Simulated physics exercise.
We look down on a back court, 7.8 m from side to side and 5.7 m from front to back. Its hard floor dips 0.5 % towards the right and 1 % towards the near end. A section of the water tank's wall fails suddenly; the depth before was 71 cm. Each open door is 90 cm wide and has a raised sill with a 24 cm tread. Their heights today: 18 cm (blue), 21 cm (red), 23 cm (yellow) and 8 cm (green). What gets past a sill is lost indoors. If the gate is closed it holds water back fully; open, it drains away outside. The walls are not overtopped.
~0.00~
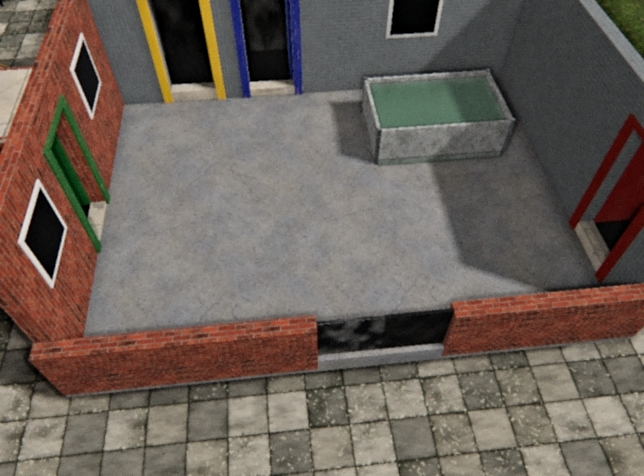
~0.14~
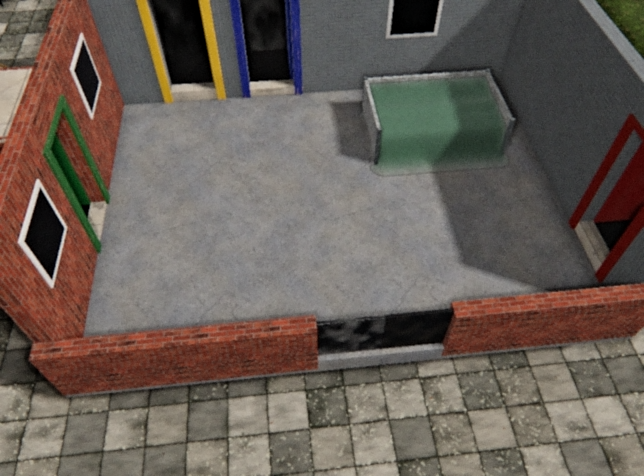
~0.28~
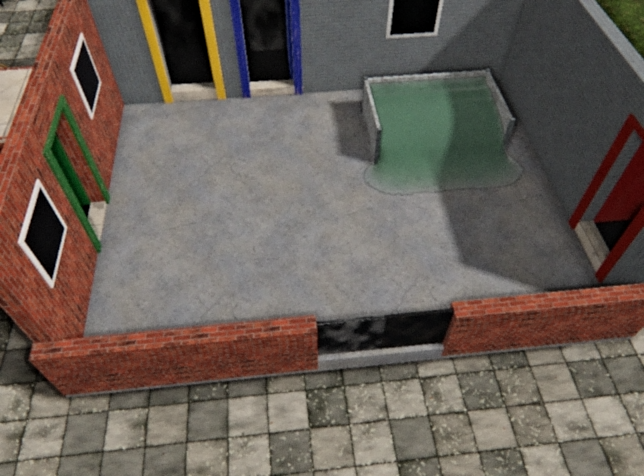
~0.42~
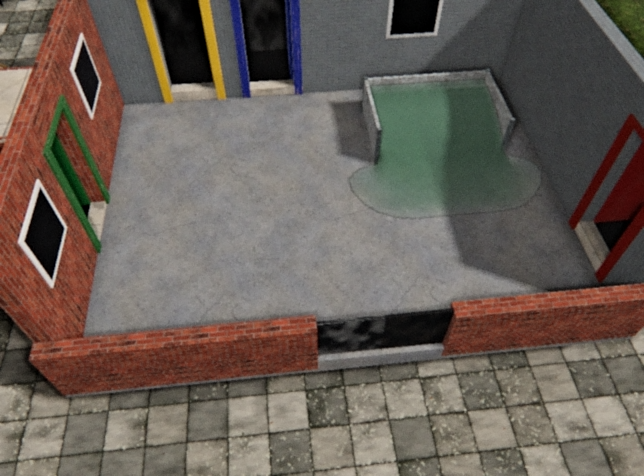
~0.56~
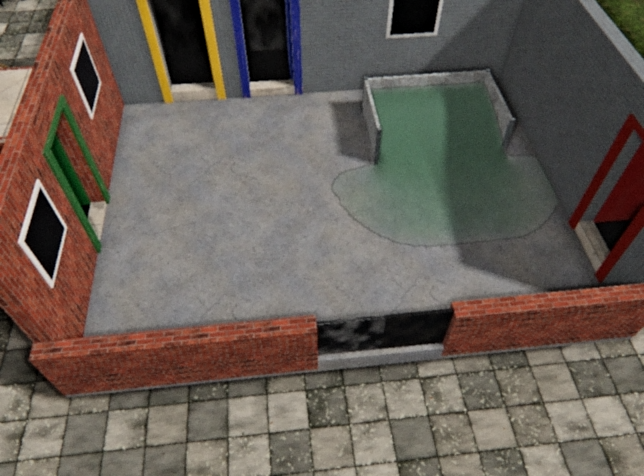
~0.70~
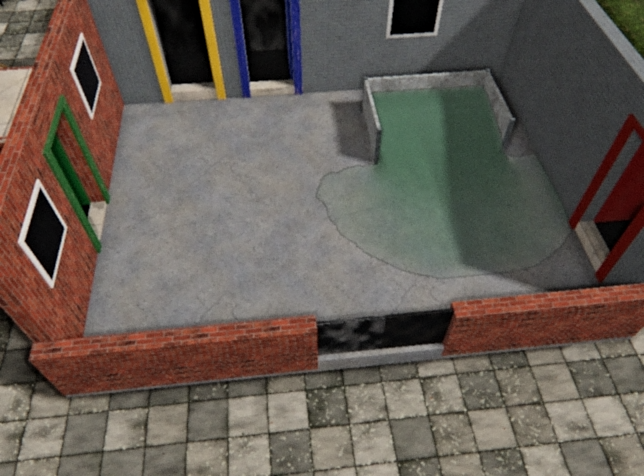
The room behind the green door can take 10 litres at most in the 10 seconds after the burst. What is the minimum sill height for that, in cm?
It would have to be roughly 7 cm high.
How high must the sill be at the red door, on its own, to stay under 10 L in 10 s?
About 24 cm at red.
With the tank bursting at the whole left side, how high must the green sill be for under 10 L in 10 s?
Then roughly 16 cm.
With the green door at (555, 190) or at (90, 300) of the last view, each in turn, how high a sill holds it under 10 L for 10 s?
About 12.5 and 12.5 cm.
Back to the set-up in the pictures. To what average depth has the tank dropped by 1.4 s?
Some 25 cm.
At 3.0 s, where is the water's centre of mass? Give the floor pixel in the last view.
At about (448, 251).
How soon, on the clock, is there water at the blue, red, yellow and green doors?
Arrival: Blue 8.0 s, red 0.8 s, yellow 7.0 s, green 4.0 s.
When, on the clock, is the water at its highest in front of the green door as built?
At about 6.5 s.
After 1.4 s water covers 35 % of the floor, deepest (44 cm) near (604, 317); it has not reached the green door.
After 3.0 s water covers 45 % of the floor, deepest (28 cm) near (557, 321); it has not reached the green door.
After 10.0 s water covers 95 % of the floor, deepest (10 cm) near (118, 145); 6 cm at the green door, 4 litres in over its 8 cm sill.
At the green door as built, the water arrived by 4.2 s and peaked near 10 cm at 6.6 s.
Run again over the same 10 s with other heights there, 23 litres in over 5.5 cm, 6 litres over 7.5 cm. The limit of 10 litres is kept from about 7 cm up.
